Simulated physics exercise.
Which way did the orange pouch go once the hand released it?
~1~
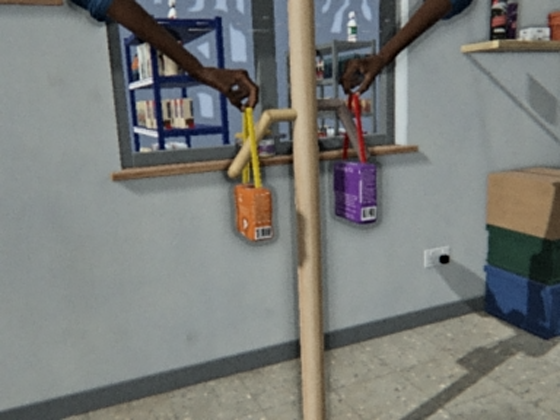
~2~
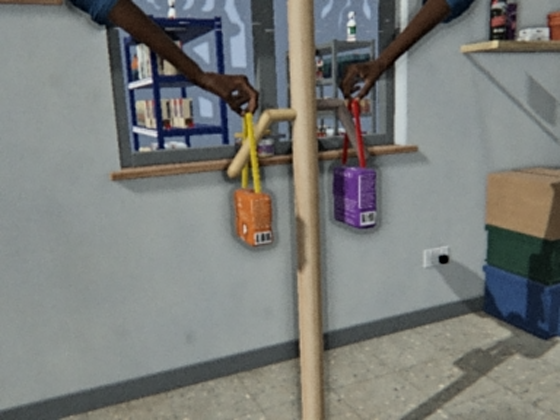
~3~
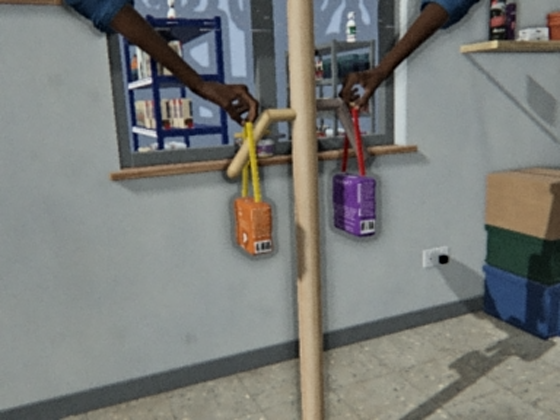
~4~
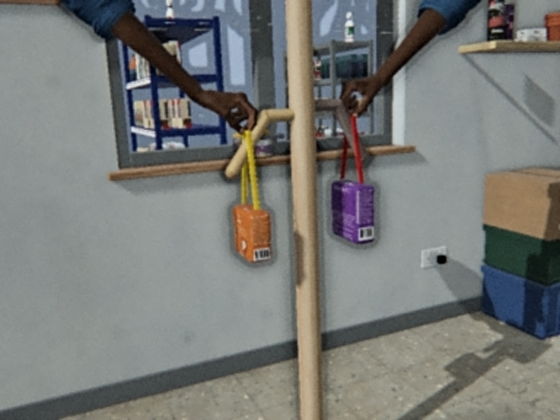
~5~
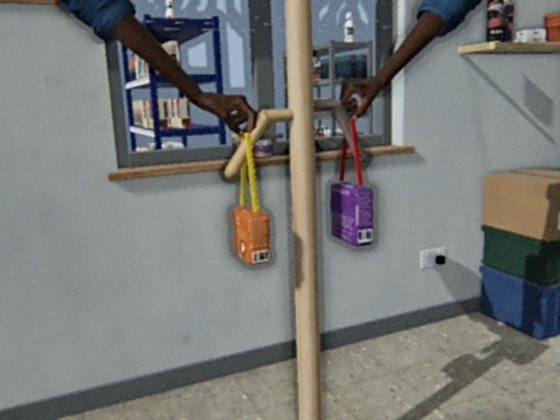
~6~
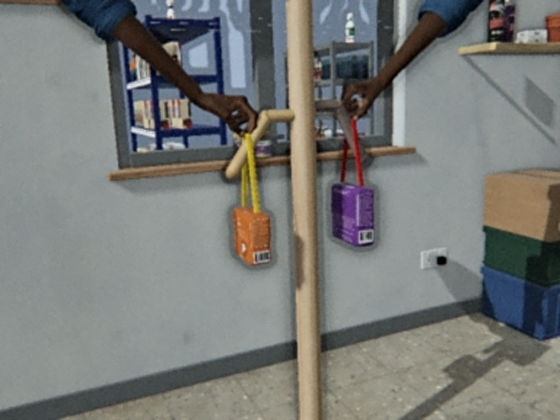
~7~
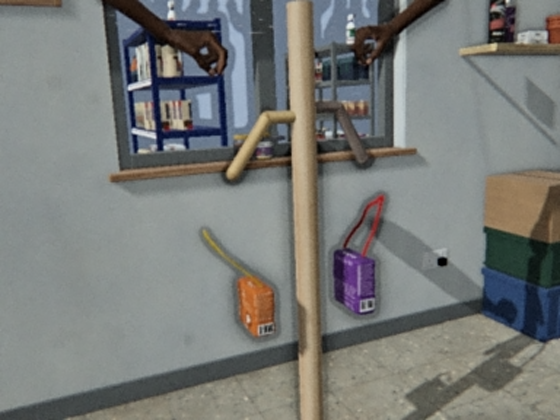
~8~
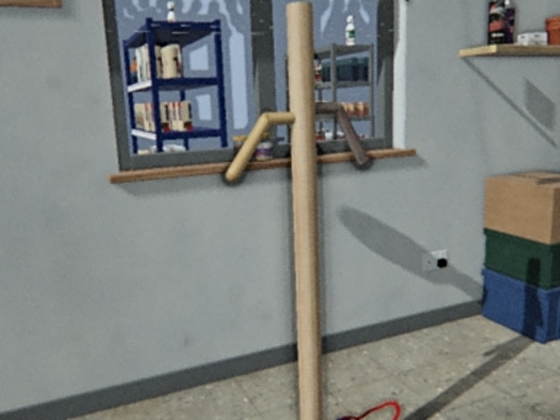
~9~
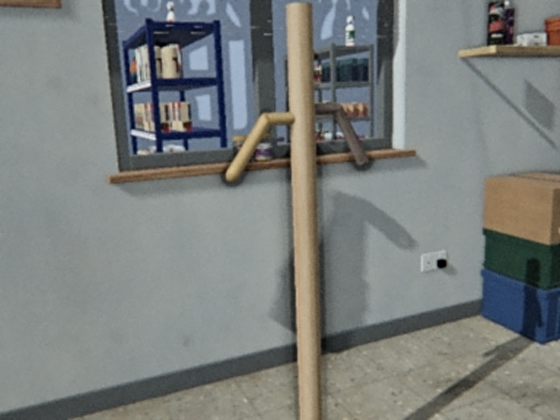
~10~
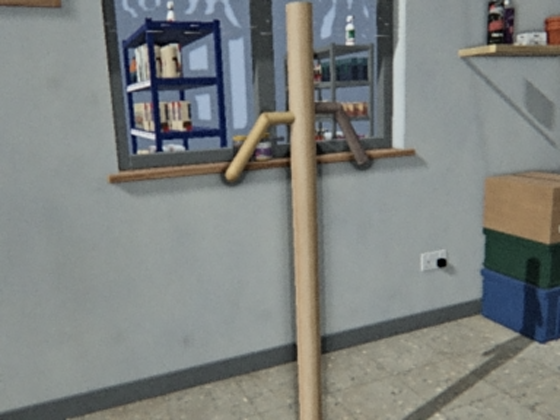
The orange pouch went down, falling away from the peg towards the floor.
